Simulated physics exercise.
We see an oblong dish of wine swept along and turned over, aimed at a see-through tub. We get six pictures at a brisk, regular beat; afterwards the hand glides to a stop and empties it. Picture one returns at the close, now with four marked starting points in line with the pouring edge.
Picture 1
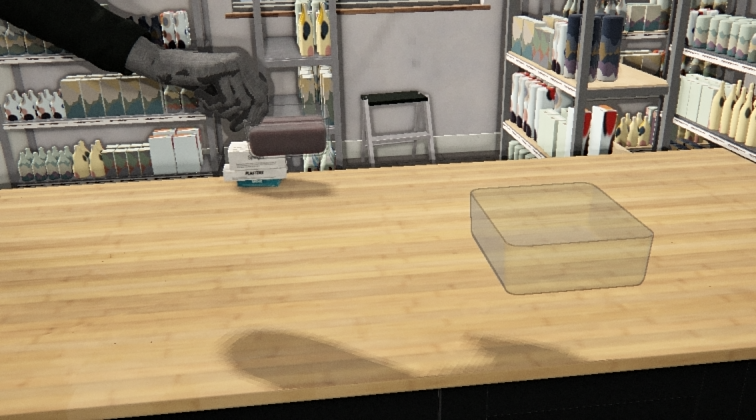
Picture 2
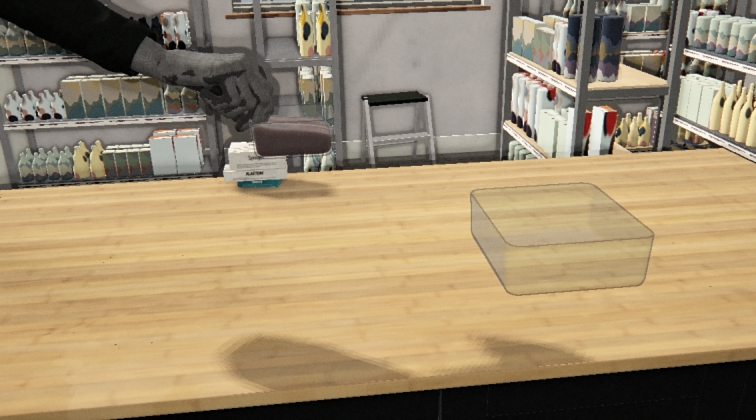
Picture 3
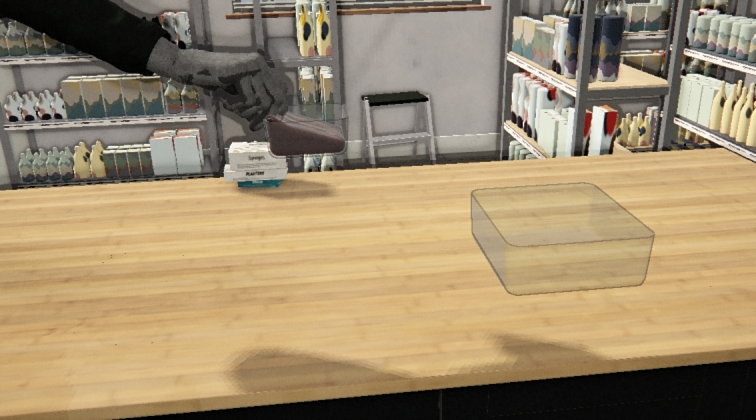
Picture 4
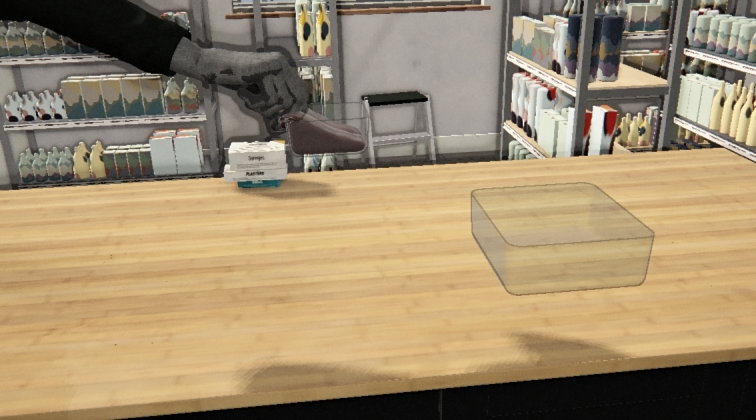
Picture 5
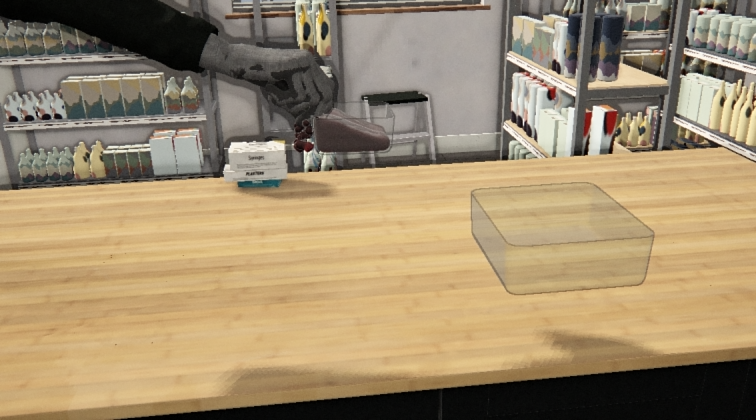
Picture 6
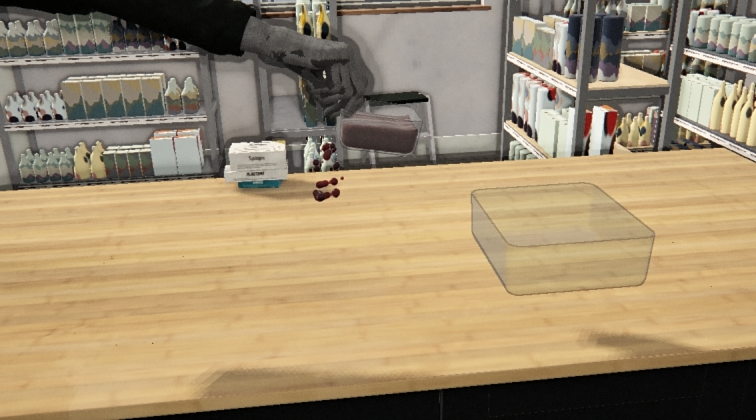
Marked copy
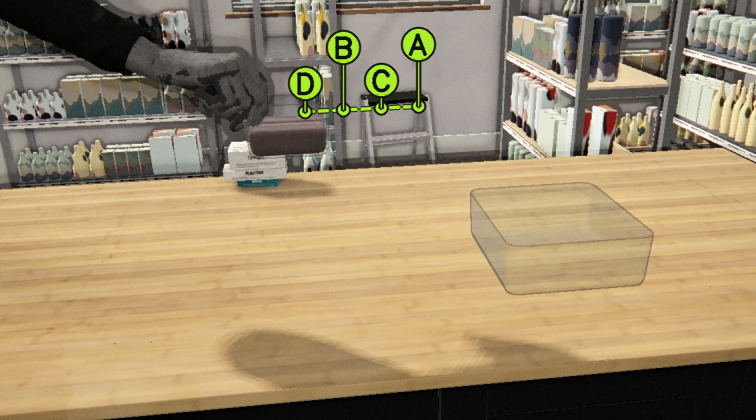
A gloved hand carried a dark oblong dish rightward above a wooden counter, and dark red drops of wine came out beneath it and dropped toward the wood, left of a see-through tub that stayed still.
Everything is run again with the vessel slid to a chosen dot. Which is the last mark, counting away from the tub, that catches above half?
It is D.
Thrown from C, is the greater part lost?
No, that is safe.
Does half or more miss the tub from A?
No, that is safe.
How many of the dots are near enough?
All of the four.
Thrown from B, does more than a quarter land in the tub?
Yes, it does.
On the marked copy, A at (418, 106); B at (343, 109); C at (381, 108); D at (305, 111).
With A, about 63 % lands in the tub, 6 % falls short and 32 % goes beside or beyond.
With B, about 76 % lands in the tub, 13 % falls short and 10 % goes beside or beyond.
With C, about 84 % lands in the tub, 9 % falls short and 7 % goes beside or beyond.
With D, about 62 % lands in the tub, 29 % falls short and 9 % goes beside or beyond.
